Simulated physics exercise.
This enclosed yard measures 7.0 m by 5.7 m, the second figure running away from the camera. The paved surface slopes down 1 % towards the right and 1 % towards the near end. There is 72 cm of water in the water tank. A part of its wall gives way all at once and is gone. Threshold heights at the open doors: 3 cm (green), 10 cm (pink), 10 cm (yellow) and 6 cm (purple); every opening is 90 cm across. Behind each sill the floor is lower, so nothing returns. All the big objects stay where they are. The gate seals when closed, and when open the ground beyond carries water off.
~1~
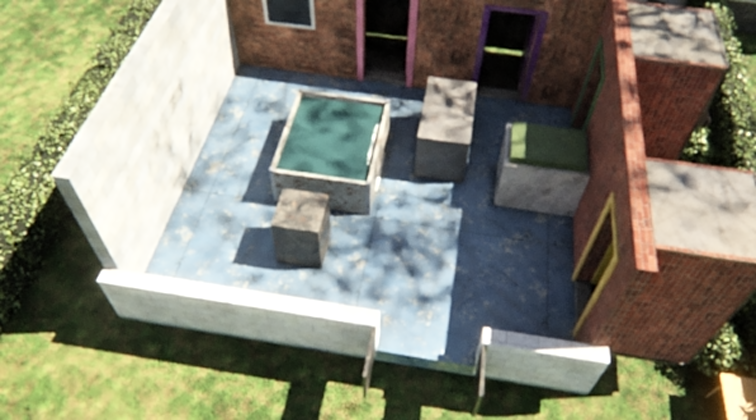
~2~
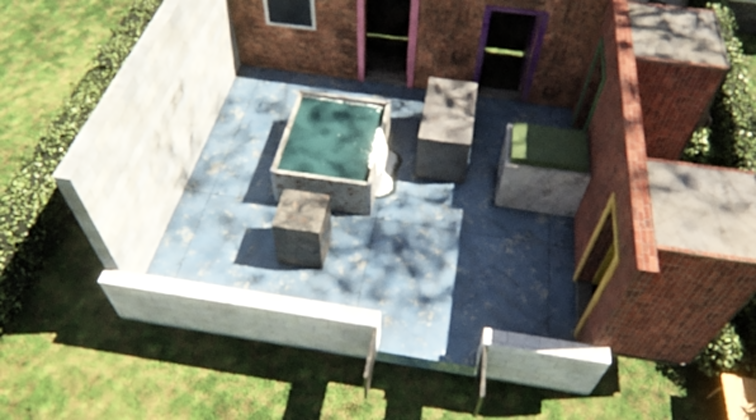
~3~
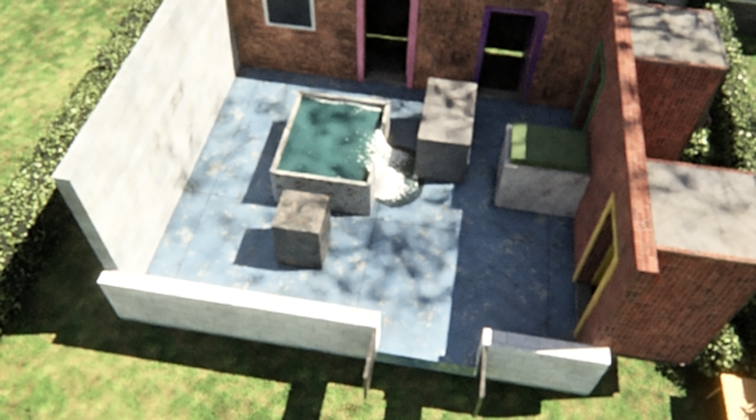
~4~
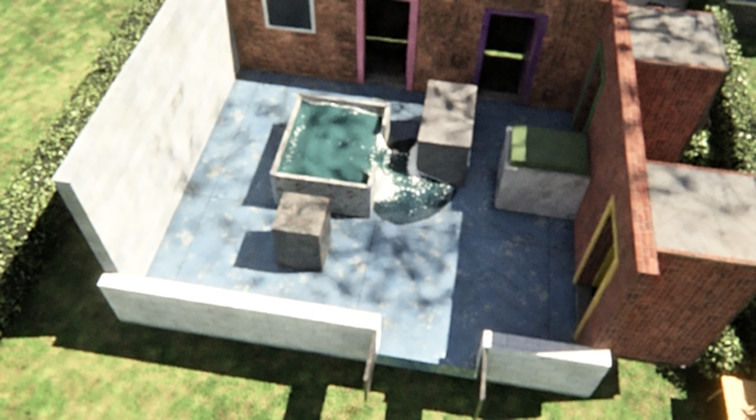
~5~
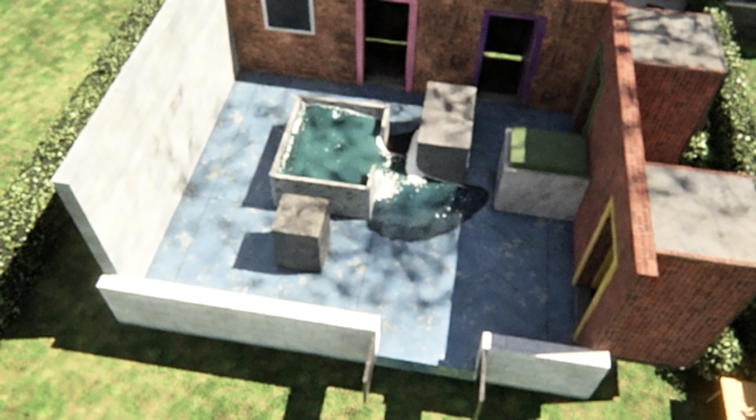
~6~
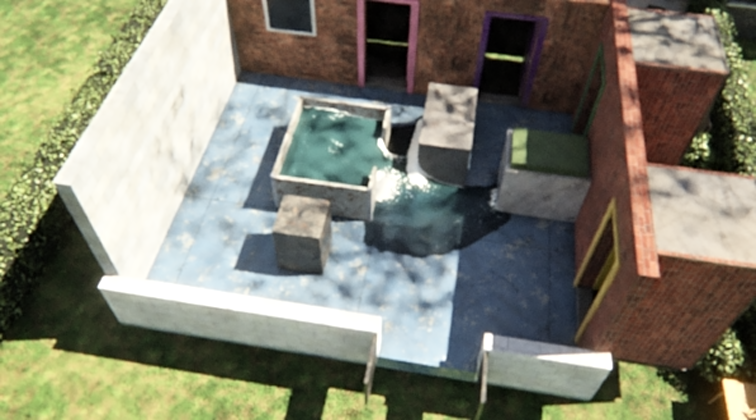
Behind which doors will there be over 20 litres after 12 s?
Door by door: At the green door it goes over the limit; at the pink door it exceeds the limit; at the yellow door it goes over the limit; at the purple door it does not reach the limit.
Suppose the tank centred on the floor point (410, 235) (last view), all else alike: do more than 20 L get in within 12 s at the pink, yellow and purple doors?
Against that limit: Pink not over, yellow above, purple not over.
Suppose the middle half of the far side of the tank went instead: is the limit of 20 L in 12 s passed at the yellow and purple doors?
Then: Yellow under, purple under.
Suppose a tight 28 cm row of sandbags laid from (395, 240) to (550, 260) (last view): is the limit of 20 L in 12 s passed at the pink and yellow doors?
Then: Pink over, yellow under.
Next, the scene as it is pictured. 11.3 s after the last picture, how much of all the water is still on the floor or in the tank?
Roughly 70 in a hundred.
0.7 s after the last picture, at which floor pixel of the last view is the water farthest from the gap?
Near (570, 282).
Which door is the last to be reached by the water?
Last comes the green one.
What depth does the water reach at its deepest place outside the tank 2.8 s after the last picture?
Roughly 28 cm.
Then, 0.7 s after the last picture water covers 30 % of the floor and is deepest (52 cm) near (412, 176); green door not reached, pink door 19 cm at the sill, 4 L in, yellow door not reached, purple door not reached.
Then, 1.5 s after the last picture water covers 45 % of the floor and is deepest (44 cm) near (572, 373); green door not reached, pink door 21 cm at the sill, 47 L in, yellow door 19 cm at the sill, 18 L in, purple door 3 cm at the sill, 0 L in.
Then, 2.8 s after the last picture water covers 55 % of the floor and is deepest (28 cm) near (412, 176); green door 4 cm at the sill, 0 L in, pink door 15 cm at the sill, 90 L in, yellow door 18 cm at the sill, 54 L in, purple door 4 cm at the sill, 0 L in.
Then, 6.3 s after the last picture water covers 90 % of the floor and is deepest (16 cm) near (560, 371); green door 7 cm at the sill, 27 L in, pink door 8 cm at the sill, 105 L in, yellow door 13 cm at the sill, 89 L in, purple door 2 cm at the sill, 0 L in.
Then, 11.3 s after the last picture water covers 95 % of the floor and is deepest (10 cm) near (548, 369); green door 6 cm at the sill, 74 L in, pink door 2 cm at the sill, 106 L in, yellow door 8 cm at the sill, 97 L in, purple door 3 cm at the sill, 0 L in.
